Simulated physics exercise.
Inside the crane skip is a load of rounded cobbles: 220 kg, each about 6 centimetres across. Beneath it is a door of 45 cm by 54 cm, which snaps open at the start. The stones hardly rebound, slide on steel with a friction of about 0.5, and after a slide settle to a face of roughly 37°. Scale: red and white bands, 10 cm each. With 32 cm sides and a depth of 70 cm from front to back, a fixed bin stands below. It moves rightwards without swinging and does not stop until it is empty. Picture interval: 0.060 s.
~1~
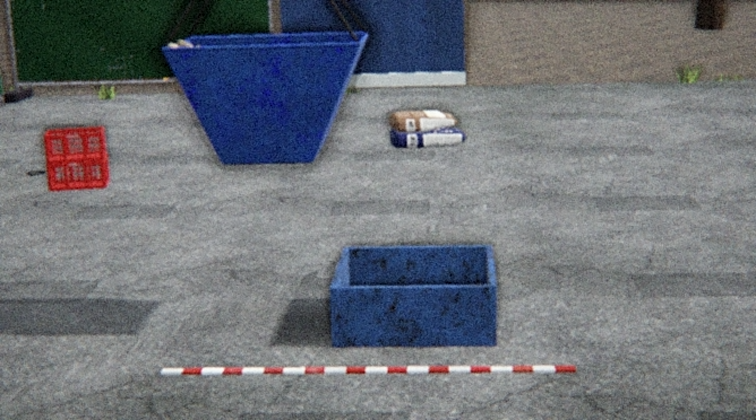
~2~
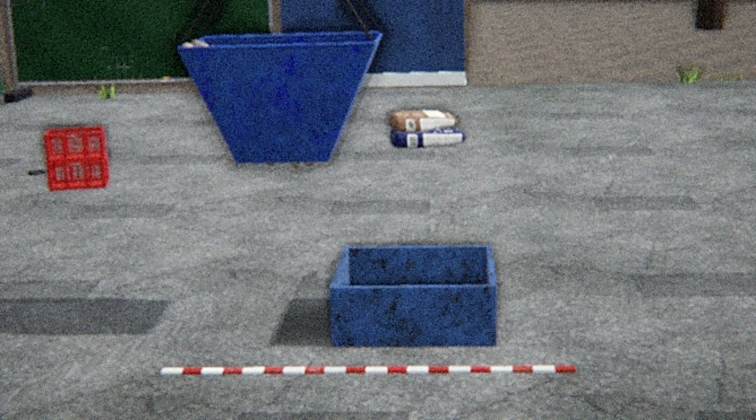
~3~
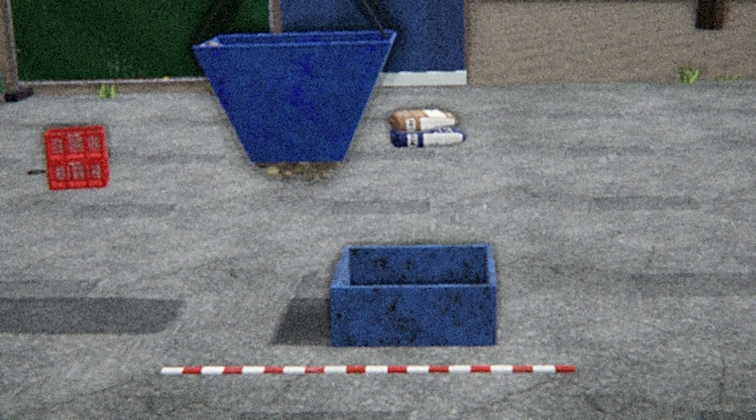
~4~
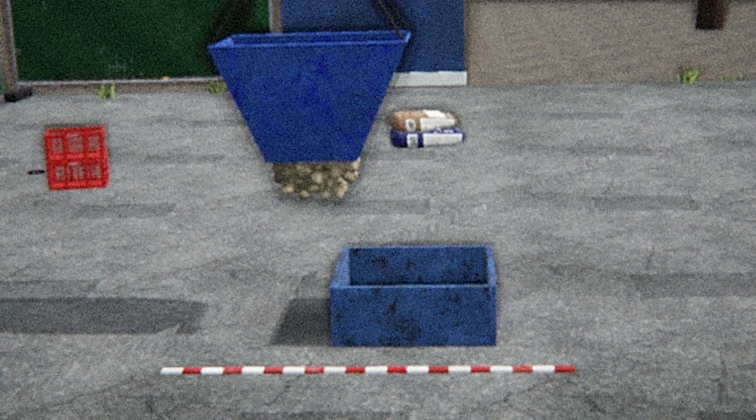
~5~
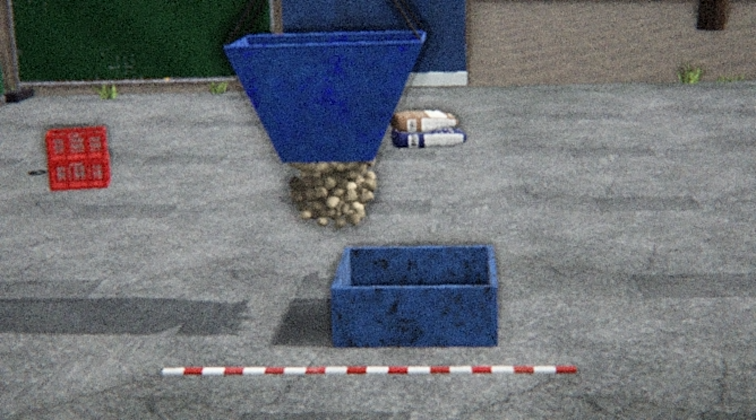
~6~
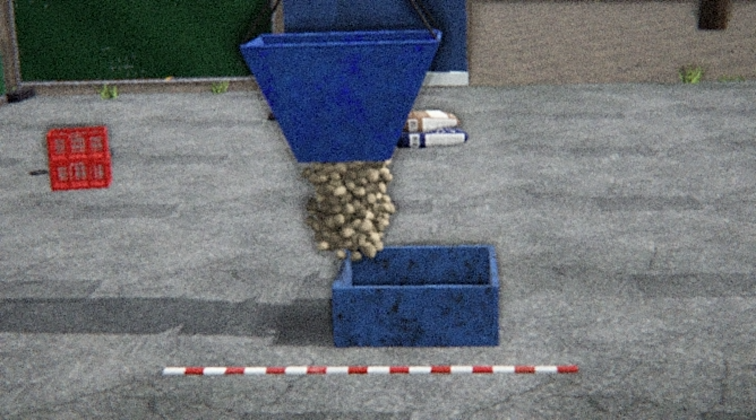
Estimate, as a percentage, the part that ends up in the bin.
I would say roughly 91 per cent.
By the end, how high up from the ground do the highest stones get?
The topmost stones rest about 42 cm above the ground.
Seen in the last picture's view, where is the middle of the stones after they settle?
They settle centred roughly at (435, 292).
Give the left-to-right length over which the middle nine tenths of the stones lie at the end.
Width: Near 90 cm.
Then, 0.4 s after the last picture, 0 % in the crane skip, 1 % falling or lying left of the bin, 99 % falling or lying in the bin; the stones farthest right are at (486, 293).
Then, 0.8 s after the last picture, 0 % in the crane skip, 1 % falling or lying left of the bin, 91 % falling or lying in the bin, 8 % falling or lying beside or right of the bin; the stones farthest right are at (617, 316).
Then, 1.4 s after the last picture, 0 % in the crane skip, 1 % falling or lying left of the bin, 91 % falling or lying in the bin, 8 % falling or lying beside or right of the bin; the stones farthest right are at (722, 311).
Then, 2.3 s after the last picture, 0 % in the crane skip, 1 % falling or lying left of the bin, 91 % falling or lying in the bin, 8 % falling or lying beside or right of the bin; the stones farthest right are at (736, 310).
Then, 4.2 s after the last picture, 0 % in the crane skip, 1 % left of the bin, 91 % in the bin, 8 % beside or right of the bin; the stones farthest right are at (736, 310).
